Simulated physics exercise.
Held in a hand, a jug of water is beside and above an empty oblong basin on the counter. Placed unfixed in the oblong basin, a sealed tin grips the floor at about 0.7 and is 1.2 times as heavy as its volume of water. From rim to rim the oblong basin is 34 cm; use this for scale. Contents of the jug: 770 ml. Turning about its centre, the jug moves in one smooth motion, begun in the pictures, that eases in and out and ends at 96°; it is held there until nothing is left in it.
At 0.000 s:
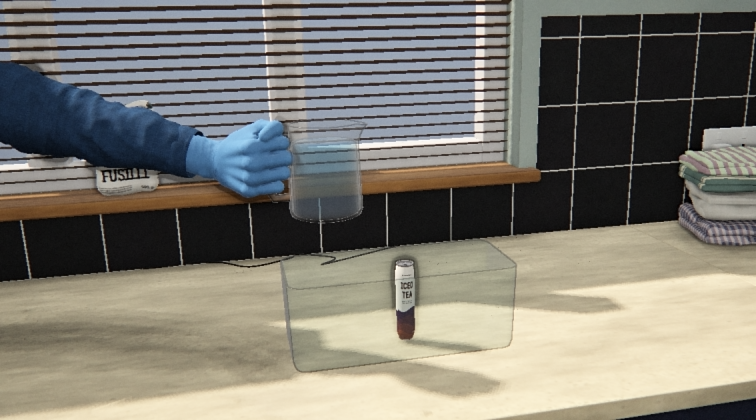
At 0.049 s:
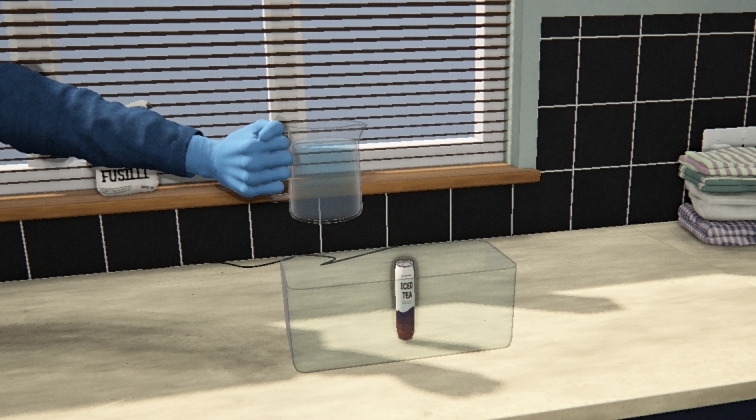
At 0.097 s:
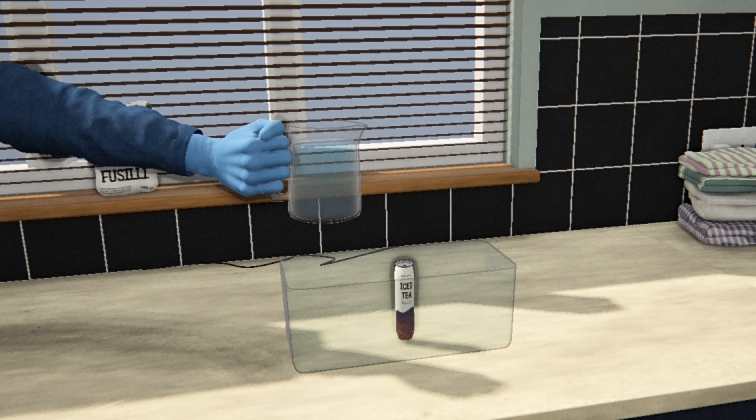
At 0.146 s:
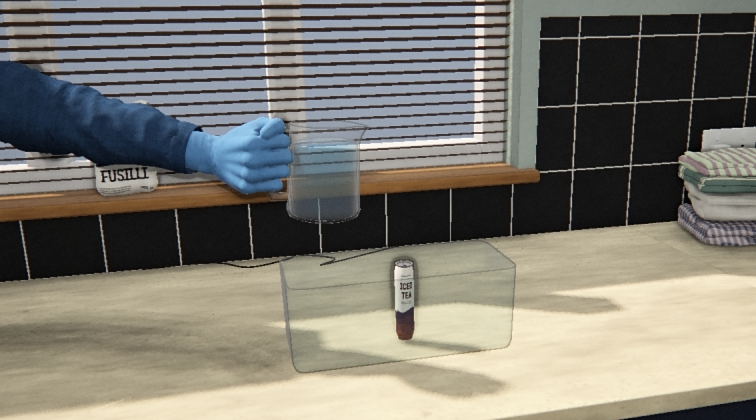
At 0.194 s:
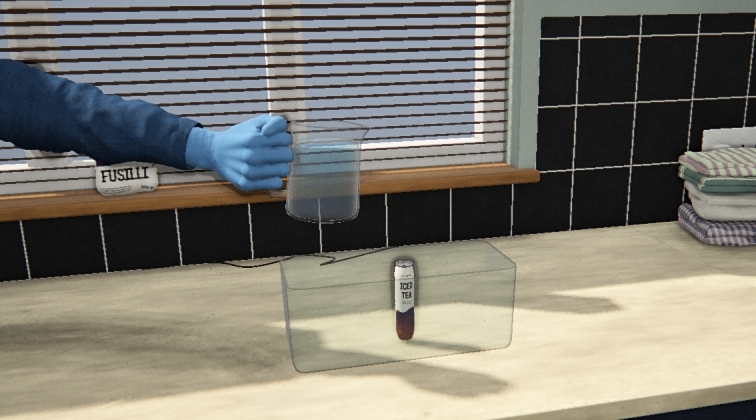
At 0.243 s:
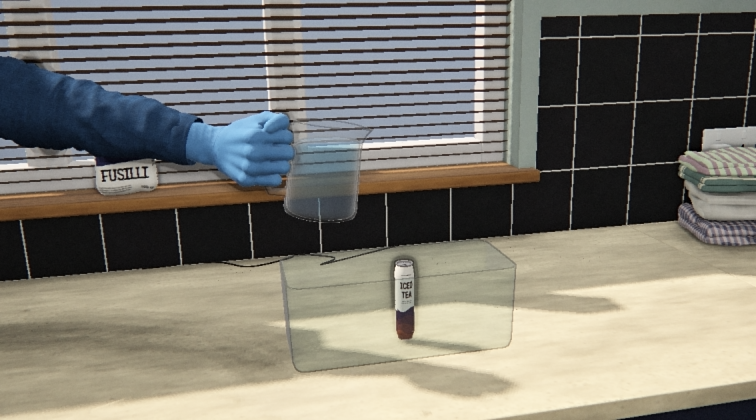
To begin with, a blue-gloved hand holds a jug of water upright above a clear oblong basin on the counter, where an iced tea tin stands. The jug then starts to lean slightly to the right, turning slowly and smoothly, while the basin and tin stay still.
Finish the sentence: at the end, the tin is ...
Standing on its base.
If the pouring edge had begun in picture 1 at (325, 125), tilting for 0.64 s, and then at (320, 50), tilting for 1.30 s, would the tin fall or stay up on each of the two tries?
Run one: It tumbles. Run two: It tumbles.
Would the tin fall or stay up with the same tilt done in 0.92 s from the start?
With that tilt, the tin stays on its base.
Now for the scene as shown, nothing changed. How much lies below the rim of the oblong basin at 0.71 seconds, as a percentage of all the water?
Roughly 0 per cent.
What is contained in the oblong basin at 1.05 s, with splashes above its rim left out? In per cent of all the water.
I'd say roughly 28 in a hundred of it.
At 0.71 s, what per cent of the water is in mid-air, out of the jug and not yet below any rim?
I'd put it at about 7 percent.
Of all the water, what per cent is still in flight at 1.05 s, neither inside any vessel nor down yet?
Roughly 20 %.
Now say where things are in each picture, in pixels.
It leans 0°; its right rim is at (367, 122); the water meets the walls at (290, 143) and (356, 139); the oblong basin's rim runs from (284, 274) to (501, 253); the tin's top is at (405, 267), in the first picture.
It leans 0°; its right rim is at (367, 123); the water meets the walls at (290, 143) and (355, 140), in the second picture.
It leans 1°; its right rim is at (368, 124); the water meets the walls at (290, 143) and (356, 140), in the third picture.
It leans 3°; its right rim is at (369, 125); the water meets the walls at (291, 143) and (356, 140), in the fourth picture.
It leans 5°; its right rim is at (371, 127); the water meets the walls at (292, 144) and (358, 140), in the fifth picture.
It leans 8°; its right rim is at (373, 129); the water meets the walls at (292, 145) and (360, 140), in the sixth picture.
After 0.71 s the tilt is 55° and 93 per cent is still to pour; the tin stands where it began.
After 1.05 s the tilt is 88° and 54 per cent is still to pour; the tin stands where it began.
After 1.41 s the tilt is 96° and 14 per cent is still to pour; the tin stands where it began.
After 1.80 s the tilt is 96° and 4 per cent is still to pour; the tin stands where it began.
In the end the tin stands where it began.
